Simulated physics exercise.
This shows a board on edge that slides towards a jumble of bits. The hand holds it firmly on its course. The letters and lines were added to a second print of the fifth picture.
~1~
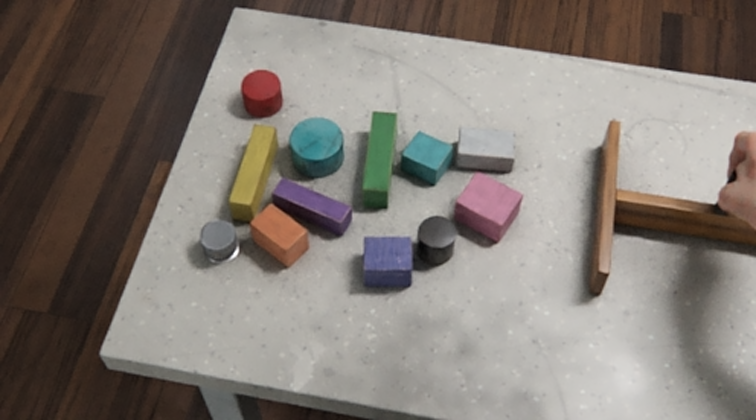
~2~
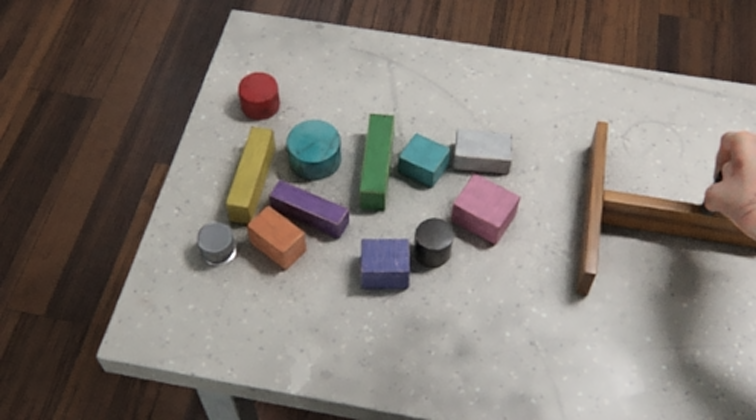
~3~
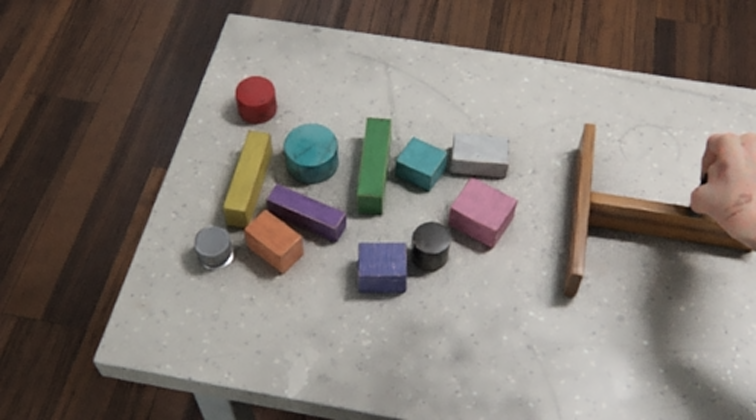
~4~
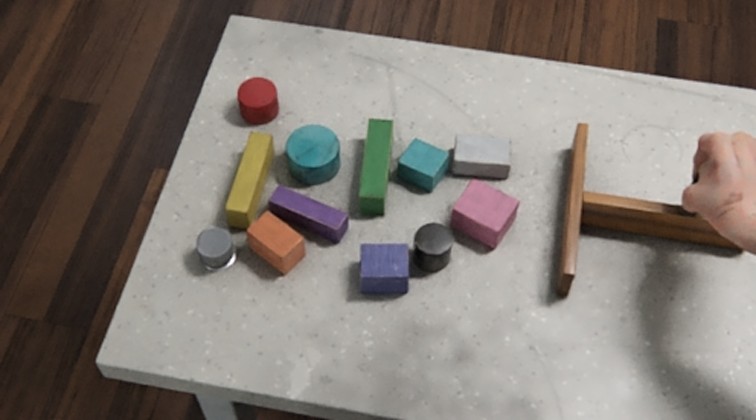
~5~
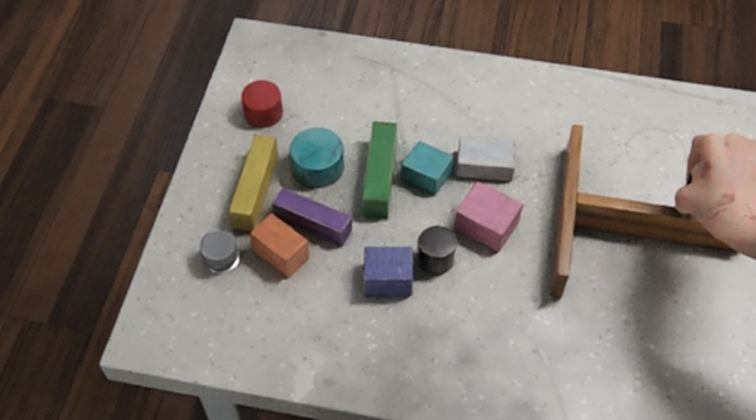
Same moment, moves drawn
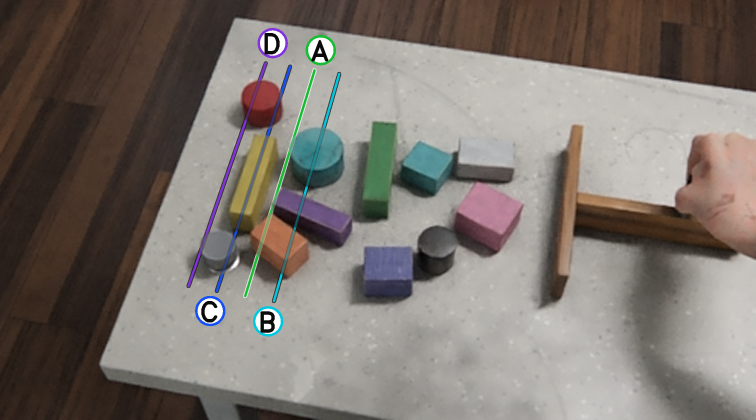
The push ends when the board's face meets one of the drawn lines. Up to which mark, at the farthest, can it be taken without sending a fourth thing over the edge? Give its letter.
C.
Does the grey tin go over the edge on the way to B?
No.
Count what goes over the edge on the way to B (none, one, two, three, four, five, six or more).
In all, none.
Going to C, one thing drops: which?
The turquoise tin.
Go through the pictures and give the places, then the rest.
The first picture shows purple bar (312, 207); black tin (436, 240); grey tin (220, 242).
The second picture shows board (597, 193); green bar (378, 161).
The third picture shows board (585, 195); white block (480, 156).
The fourth picture shows board (577, 194); blue block (385, 269).
The fifth picture shows board (571, 196); turquoise block (427, 168); turquoise tin (318, 157); orange block (280, 246).
On the marked copy, A at (283, 174); B at (309, 178); C at (256, 170); D at (230, 166).
Following C. Soon after the start, board (456, 178); turquoise tin (304, 159); blue block (383, 271).
Later, board (343, 160); yellow bar (218, 189); turquoise tin (239, 156).
In the end, board (257, 146); turquoise tin over the edge; red tin (202, 92); one fallen.
As for the rest, A is within the limit but short; B is within the limit but short; D drops four.
